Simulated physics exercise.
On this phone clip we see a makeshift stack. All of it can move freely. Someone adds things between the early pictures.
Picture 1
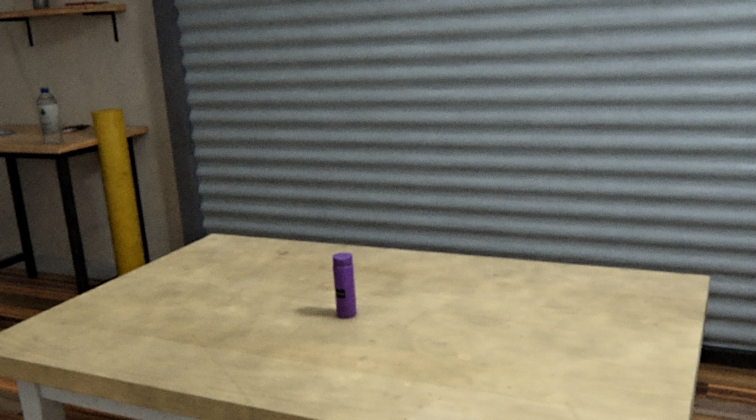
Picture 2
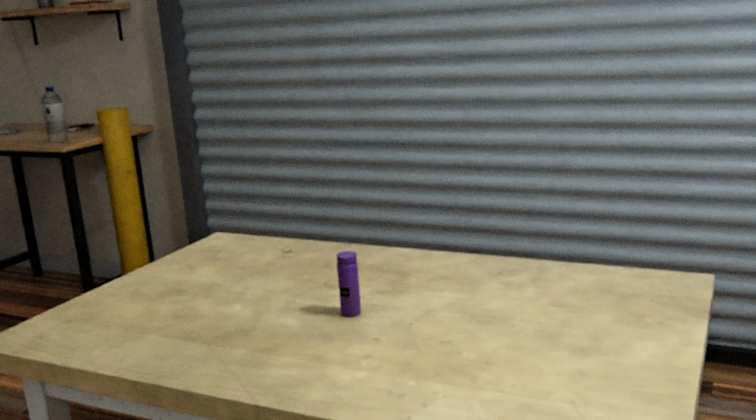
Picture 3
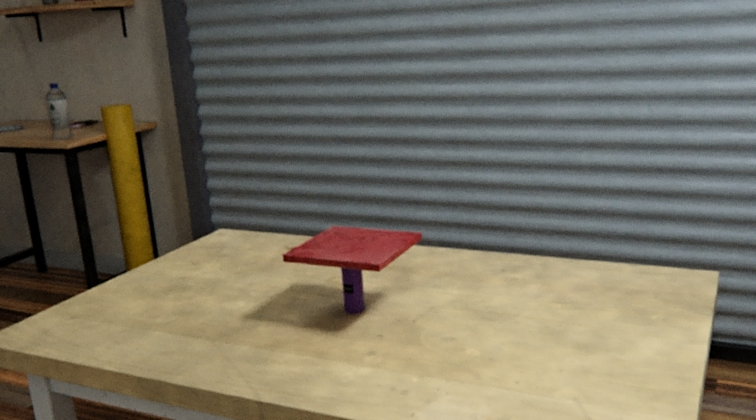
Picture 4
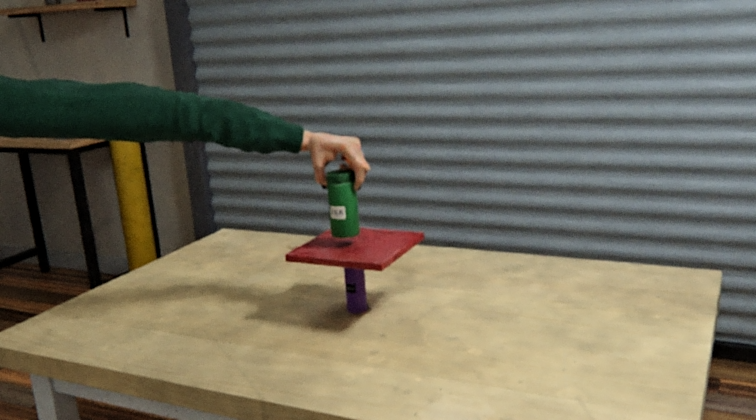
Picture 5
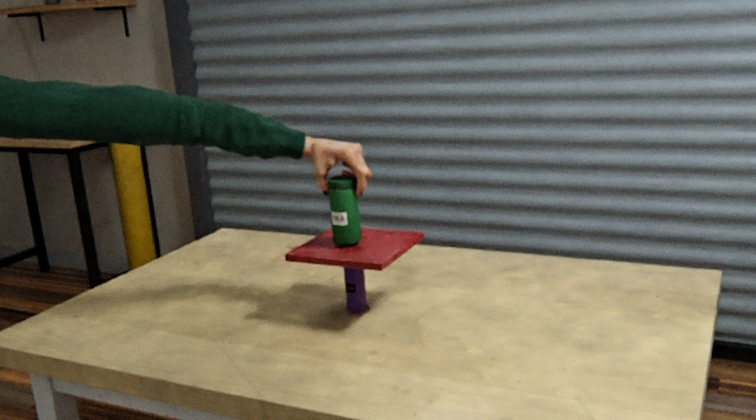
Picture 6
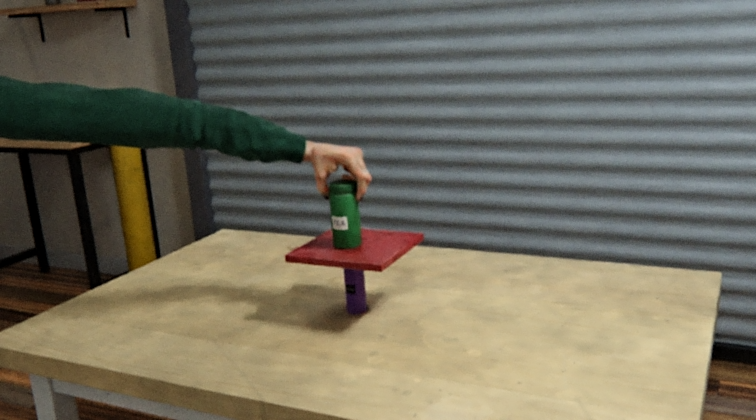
To begin with, a small purple cylinder stands alone on a wooden table in front of a corrugated metal wall. A flat red lid then appears balanced on top of it. Finally, a hand in a green sleeve reaches in from the left and lowers a green jar onto the lid, still gripping it.
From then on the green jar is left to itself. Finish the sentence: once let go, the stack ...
Once let go, the stack stays put.
Then, 0.20 s later than the last frame, all is still.
Then, 0.50 s later than the last frame, green jar resting near (345, 215).
When it is over, all 3 as before. End places, in pixels of the last picture, green jar near (345, 215). The stack keeps its balance.
